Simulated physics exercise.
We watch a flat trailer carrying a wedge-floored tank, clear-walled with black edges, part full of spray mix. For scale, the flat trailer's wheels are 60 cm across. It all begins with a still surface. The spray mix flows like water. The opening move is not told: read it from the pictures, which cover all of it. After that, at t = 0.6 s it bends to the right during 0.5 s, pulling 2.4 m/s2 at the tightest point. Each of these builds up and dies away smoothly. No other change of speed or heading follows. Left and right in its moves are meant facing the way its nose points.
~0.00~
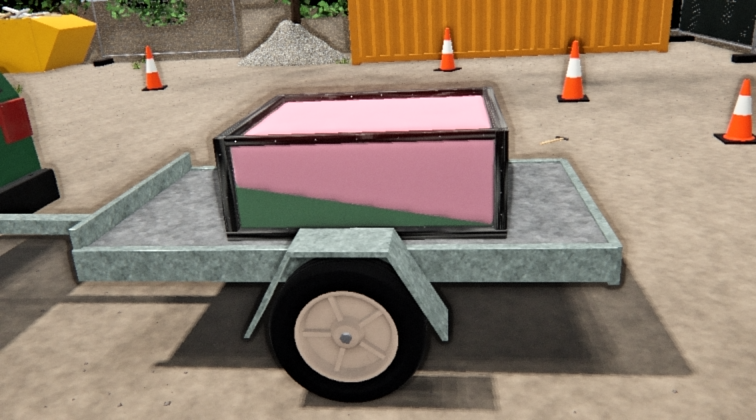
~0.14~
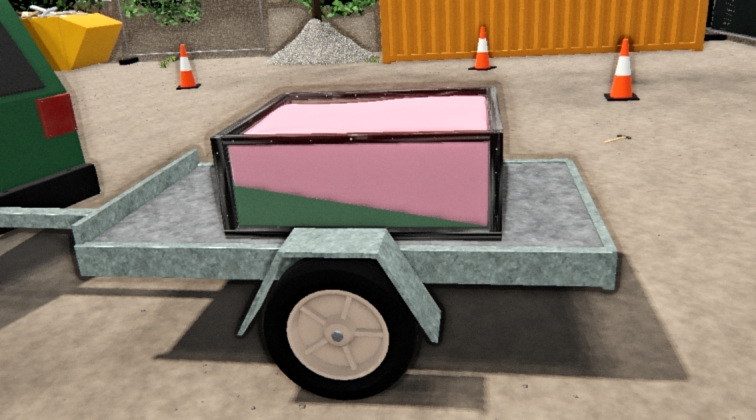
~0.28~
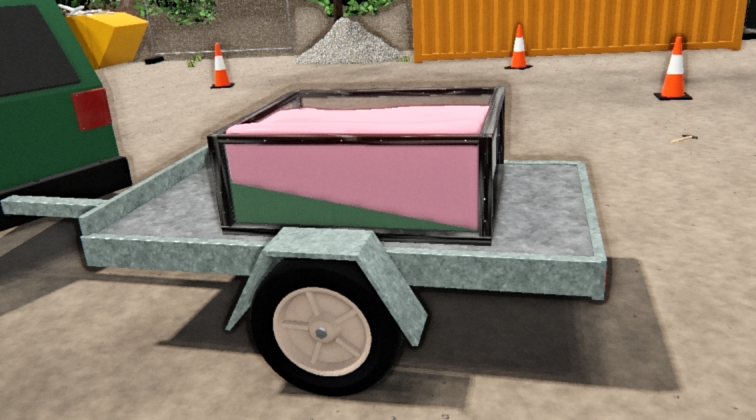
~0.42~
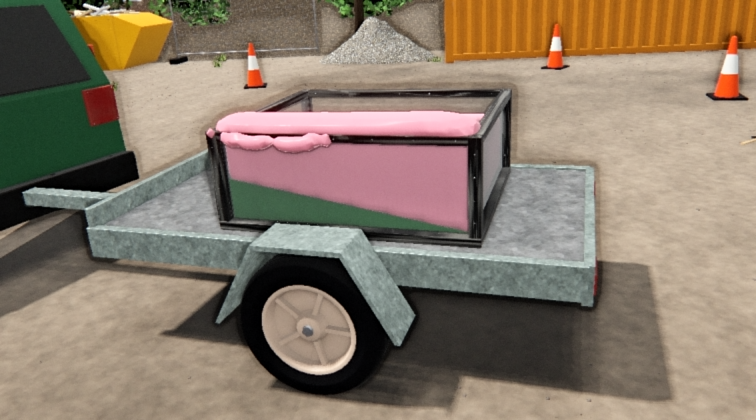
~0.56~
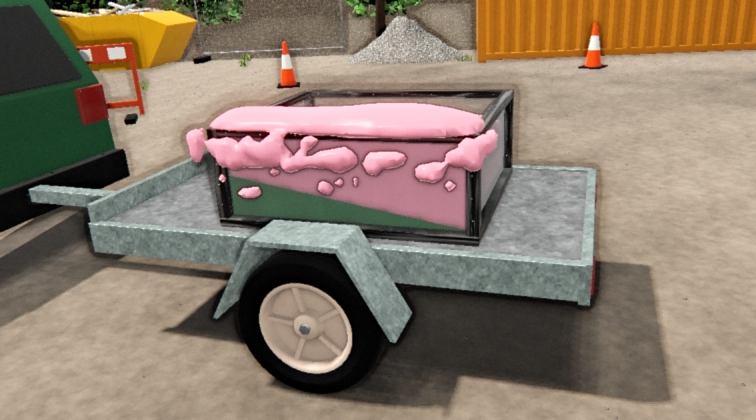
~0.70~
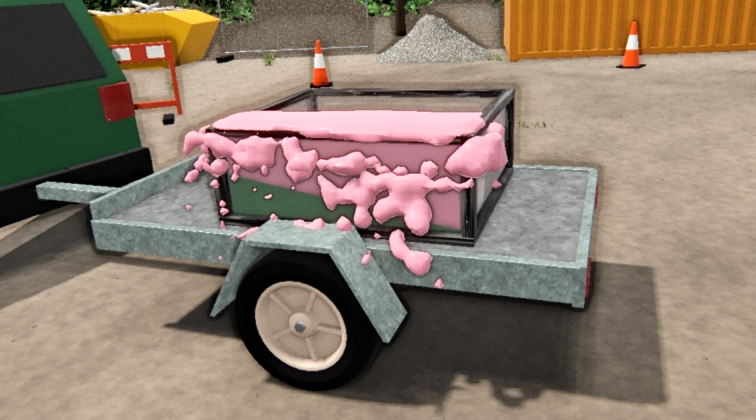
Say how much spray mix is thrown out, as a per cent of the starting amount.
It loses close to 8 per cent.
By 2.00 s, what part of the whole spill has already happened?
Some 100 per cent by then.
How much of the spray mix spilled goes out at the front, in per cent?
About 10 per cent.
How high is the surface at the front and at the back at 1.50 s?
About 38 cm in front and 32 cm behind.
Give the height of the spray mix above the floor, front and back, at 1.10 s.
About 34 cm in front and 34 cm behind.
By 1.10 s front 34 cm, middle 34 cm, back 34 cm above the lowest part of the floor; the loss stands at 7 per cent, over the near side.
By 1.50 s front 37 cm, middle 35 cm, back 33 cm above the lowest part of the floor; the loss stands at 8 per cent, over the near side.
By 2.00 s front 33 cm, middle 34 cm, back 35 cm above the lowest part of the floor; the loss stands at 8 per cent, over the near side.
By 4.09 s the loss stands at 8 per cent, over the near side, 21 of 265 litres.
